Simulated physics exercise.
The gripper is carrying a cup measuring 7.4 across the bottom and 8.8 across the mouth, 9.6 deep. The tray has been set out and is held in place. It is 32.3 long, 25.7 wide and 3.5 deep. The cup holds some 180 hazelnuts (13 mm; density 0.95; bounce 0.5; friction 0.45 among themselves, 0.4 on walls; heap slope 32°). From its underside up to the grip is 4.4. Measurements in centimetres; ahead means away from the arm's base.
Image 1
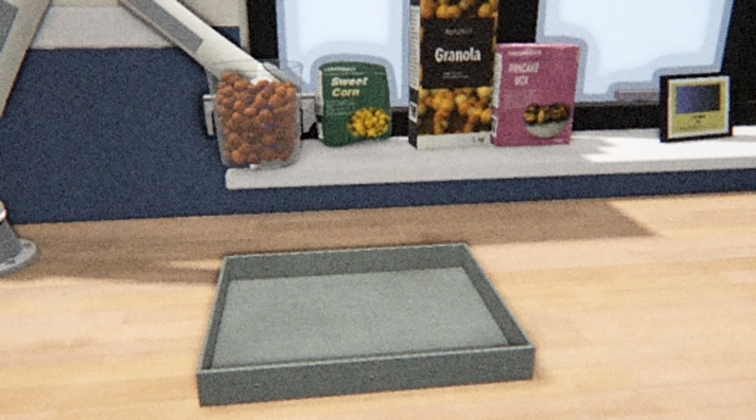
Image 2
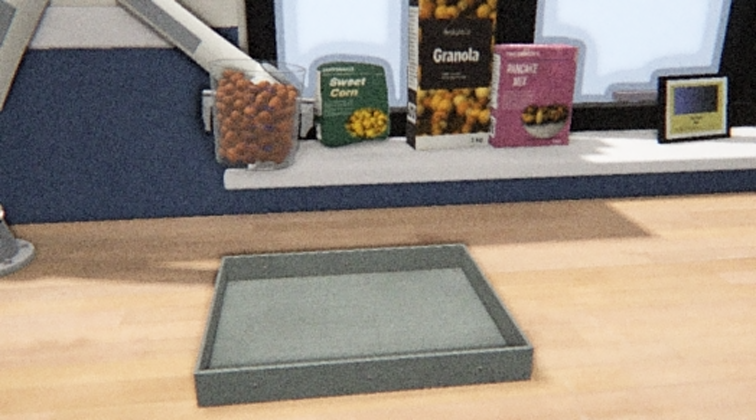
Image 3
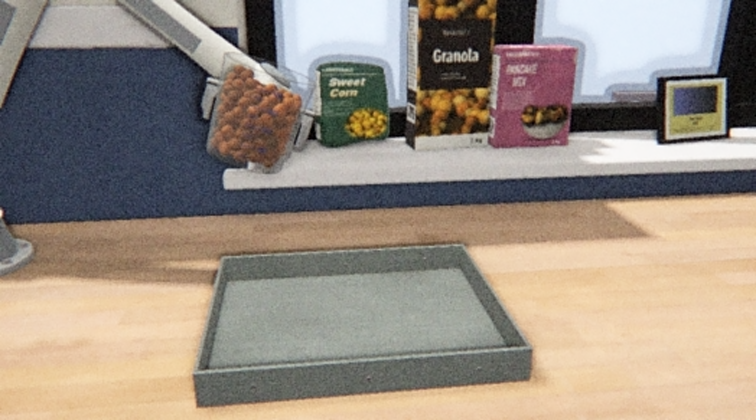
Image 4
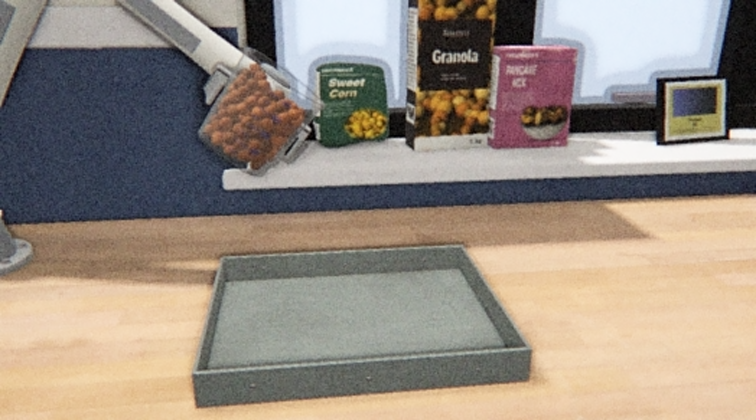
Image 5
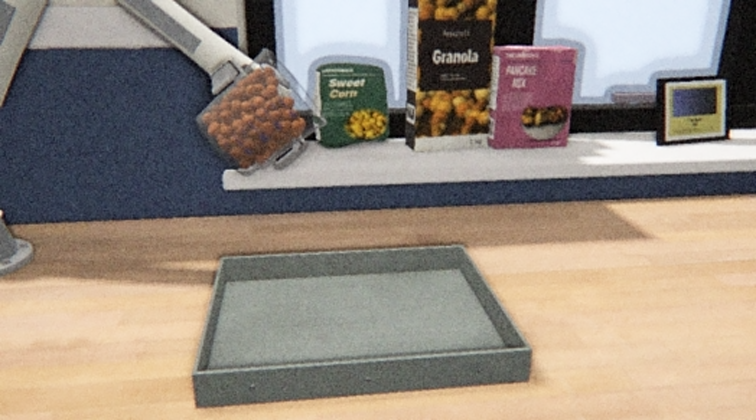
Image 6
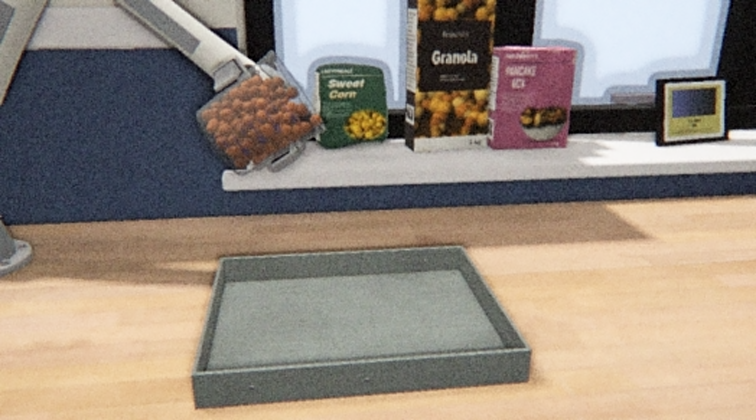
A clear cup of brown hazelnuts, gripped by a pale robotic arm at the upper left, starts upright and tilts steadily to the right, the nuts shifting slightly inside it. The fixed, slightly raised view looks across a light wooden counter with an empty grey-green tray at its centre. Behind, a white windowsill above a blue wall holds a green sweet corn packet, a dark granola box, a pink box and a small framed display.
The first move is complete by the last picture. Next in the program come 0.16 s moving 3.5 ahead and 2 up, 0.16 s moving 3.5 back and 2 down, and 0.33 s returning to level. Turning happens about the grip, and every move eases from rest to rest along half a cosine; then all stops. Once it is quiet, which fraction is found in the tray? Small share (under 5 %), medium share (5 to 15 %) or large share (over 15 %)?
A medium share.
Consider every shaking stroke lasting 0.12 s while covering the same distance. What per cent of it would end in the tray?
That gives about 20 percent.
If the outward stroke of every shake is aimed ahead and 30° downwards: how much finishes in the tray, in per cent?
Result: Approx. 0 %.
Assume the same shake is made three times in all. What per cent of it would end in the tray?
Result: Approximately 20 per cent.
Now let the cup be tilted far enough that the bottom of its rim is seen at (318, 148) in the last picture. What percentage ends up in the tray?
That comes to some 35 percent.
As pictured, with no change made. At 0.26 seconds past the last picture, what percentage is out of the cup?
About 0 per cent.
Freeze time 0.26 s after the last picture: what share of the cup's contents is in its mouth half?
Mouth half share: Roughly 50 %.
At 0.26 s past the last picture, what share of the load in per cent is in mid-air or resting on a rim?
Around 2 per cent of the load.
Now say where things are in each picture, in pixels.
The cup middle at (258, 115), level; upper third of the load around (253, 96), from x 220 to 290, top at y 80; 175 in the cup, in the first frame.
The cup middle at (257, 116), tilted 5° forward; upper third of the load around (251, 97), from x 220 to 290, top at y 75, in the second frame.
The cup middle at (257, 116), tilted 20° forward; upper third of the load around (253, 97), from x 215 to 295, top at y 70, in the third frame.
The cup middle at (258, 117), tilted 37° forward; upper third of the load around (257, 98), from x 210 to 300, top at y 70, in the fourth frame.
The cup middle at (259, 118), tilted 52° forward; upper third of the load around (259, 102), from x 210 to 300, top at y 75, in the fifth frame.
The cup middle at (259, 119), tilted 57° forward; upper third of the load around (255, 104), from x 210 to 315, top at y 80; 175 in the cup, in the sixth frame.
Then, 0.26 s on, tilted 57° forward, highest piece 29 above the table; 172 in the cup, 3 in flight or on a rim.
Then, 0.52 s on, tilted 19° forward, highest piece 29 above the table; 162 in the cup, 9 in the tray, 4 in flight or on a rim.
Then, 0.85 s on, level, highest piece 30 above the table; 162 in the cup, 13 in the tray.
Then, 1.90 s on, level, highest piece 30 above the table; 162 in the cup, 13 in the tray.
In the end, 162 in the cup, 13 in the tray. That is 7 % in the tray.
